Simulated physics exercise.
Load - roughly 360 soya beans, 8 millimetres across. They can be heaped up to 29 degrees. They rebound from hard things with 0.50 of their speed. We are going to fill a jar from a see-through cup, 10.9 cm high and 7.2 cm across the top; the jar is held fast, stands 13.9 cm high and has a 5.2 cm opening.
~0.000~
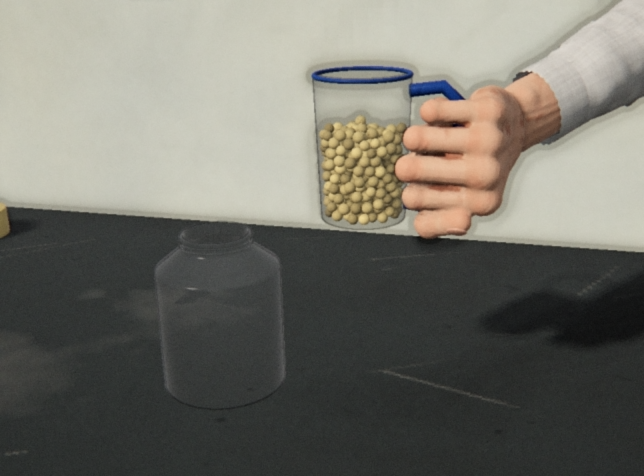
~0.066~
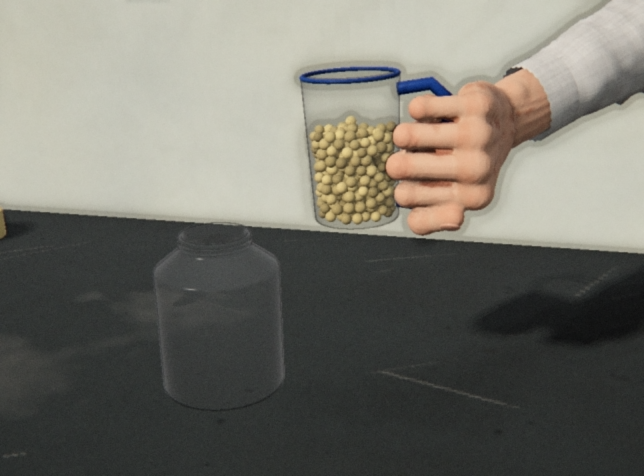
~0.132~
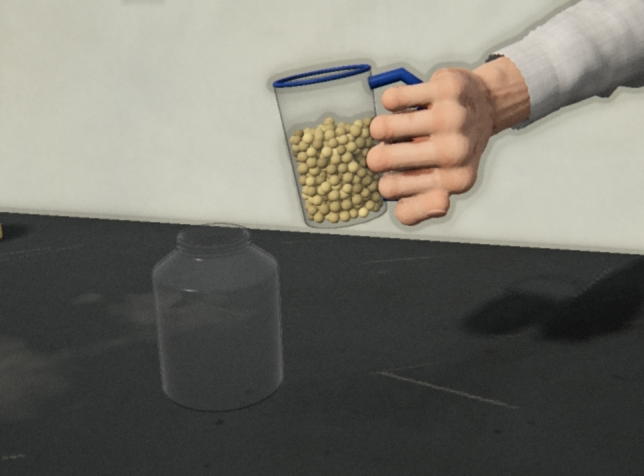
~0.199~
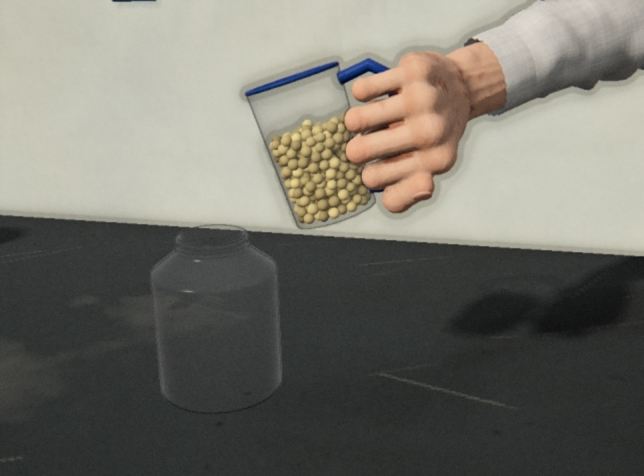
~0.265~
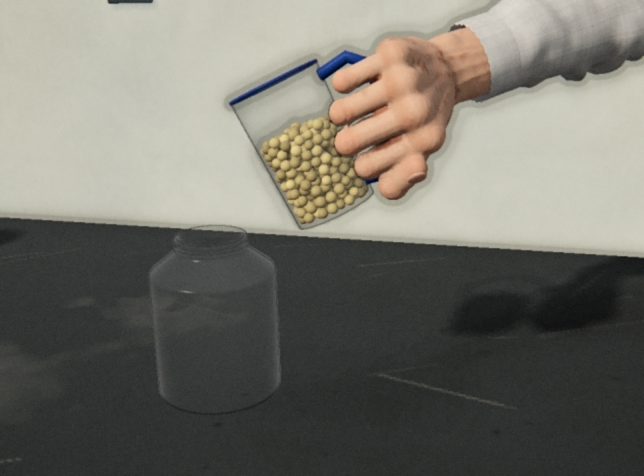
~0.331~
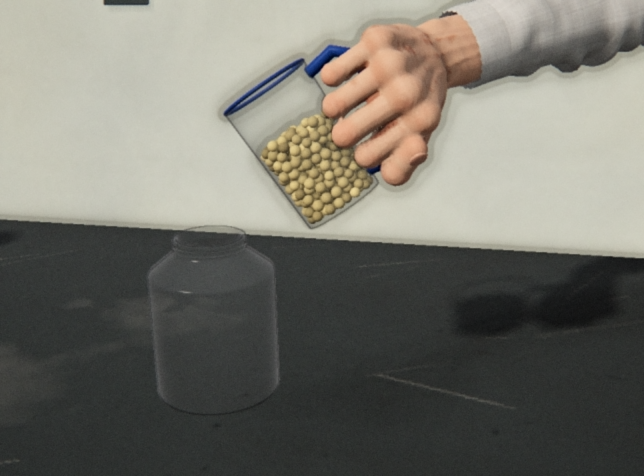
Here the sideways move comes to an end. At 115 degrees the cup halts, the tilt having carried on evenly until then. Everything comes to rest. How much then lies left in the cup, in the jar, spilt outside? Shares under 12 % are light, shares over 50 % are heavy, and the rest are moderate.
Left in the cup: A small fraction. Jar: Upwards of half. Spilt outside: Between a little and half.
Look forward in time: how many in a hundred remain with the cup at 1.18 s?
About 40 percent of the load.
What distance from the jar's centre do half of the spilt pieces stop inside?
I'd say around 18 centimetres.
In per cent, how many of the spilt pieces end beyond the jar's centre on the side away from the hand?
Roughly 20 percent of the spill.
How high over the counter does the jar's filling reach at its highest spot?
I'd put it near 3.5 centimetres.
After 0.64 s, tilt 73 degrees; the cup holds 100 %, the jar 0 %.
Then, at 0.85 s, tilt 100 degrees; the cup holds 100 %, the jar 0 %.
After 1.18 s, tilt 115 degrees; the cup holds 40 %, the jar 30 %.
At rest (2.6 s), still above 0 %, jar 60 %, spilt 40 %.
